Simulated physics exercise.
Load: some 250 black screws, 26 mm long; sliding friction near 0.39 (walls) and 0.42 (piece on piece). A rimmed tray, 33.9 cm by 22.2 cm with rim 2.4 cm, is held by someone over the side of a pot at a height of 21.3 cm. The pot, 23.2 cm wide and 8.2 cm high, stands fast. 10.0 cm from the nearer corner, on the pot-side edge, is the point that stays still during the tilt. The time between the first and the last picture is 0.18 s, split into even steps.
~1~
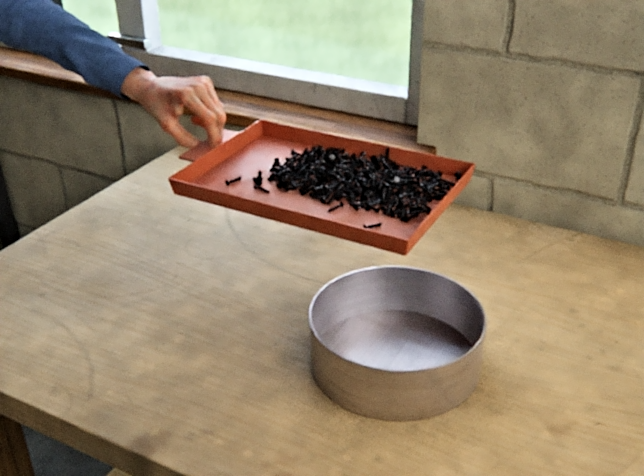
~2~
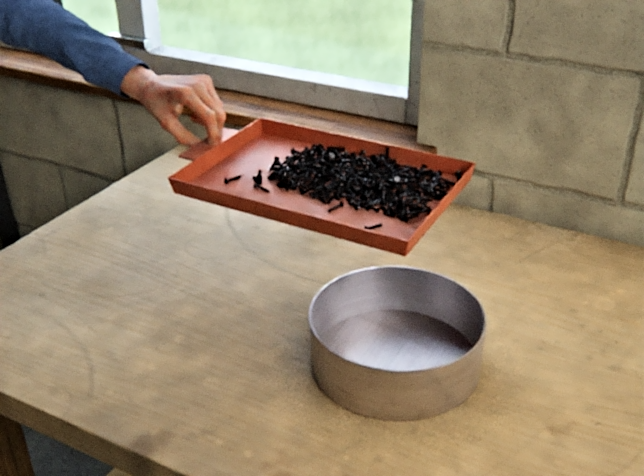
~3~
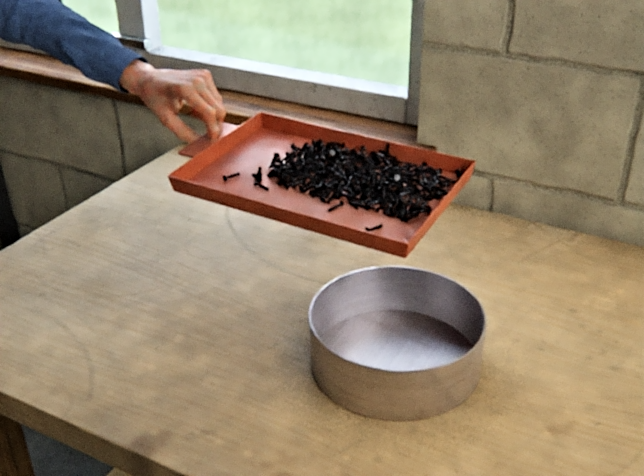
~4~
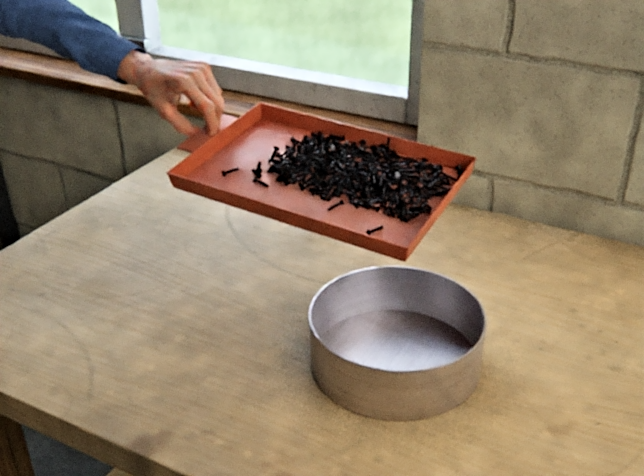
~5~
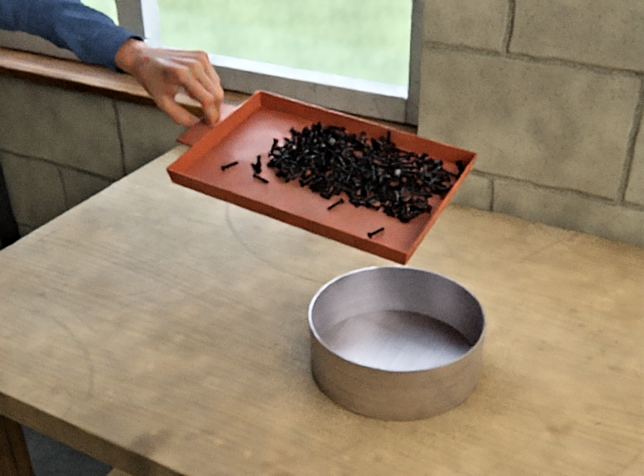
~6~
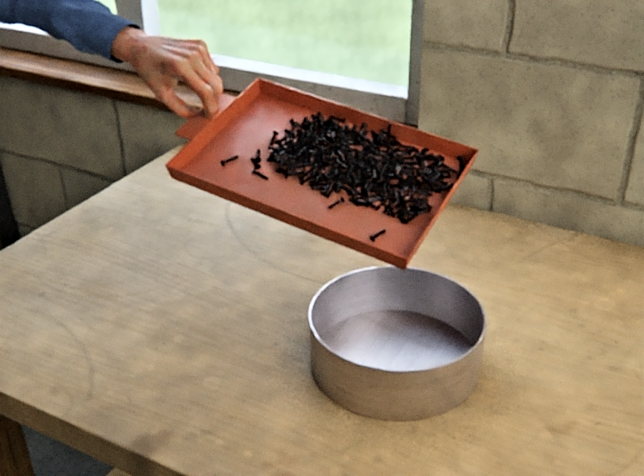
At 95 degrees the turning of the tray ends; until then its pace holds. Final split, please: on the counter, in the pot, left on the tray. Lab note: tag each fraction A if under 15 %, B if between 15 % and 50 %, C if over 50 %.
Counter = A, pot = C, left on the tray = A.
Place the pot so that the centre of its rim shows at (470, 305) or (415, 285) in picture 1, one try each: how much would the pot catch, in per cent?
First try about 20 per cent, second try about 35 per cent.
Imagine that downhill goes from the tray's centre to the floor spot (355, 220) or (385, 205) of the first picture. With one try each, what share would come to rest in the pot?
I'd put it at roughly 80 per cent for the first tilt and roughly 30 per cent for the second.
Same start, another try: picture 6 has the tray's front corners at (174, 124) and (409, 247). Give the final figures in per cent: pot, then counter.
Pot 35; counter 60.
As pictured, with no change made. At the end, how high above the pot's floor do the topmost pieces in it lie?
Measured height: Approx. 3.0 cm.
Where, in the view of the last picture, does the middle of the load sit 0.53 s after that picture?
Approximately (379, 283) in the last view.
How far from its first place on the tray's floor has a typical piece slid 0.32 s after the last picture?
Displacement on the tray: About 8 cm.
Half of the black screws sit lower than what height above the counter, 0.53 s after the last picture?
The halfway mark sits at about 16 cm.
Then, 0.32 s after the last picture, tilt 54 degrees; the tray holds 100 %, the pot 0 %.
Then, 0.53 s after the last picture, tilt 81 degrees; the tray holds 65 %, the pot 10 %.
Then, 0.86 s after the last picture, tilt 95 degrees; the tray holds 0 %, the pot 90 %.
In the end, counter 5 %, pot 95 %, tray 0 %.
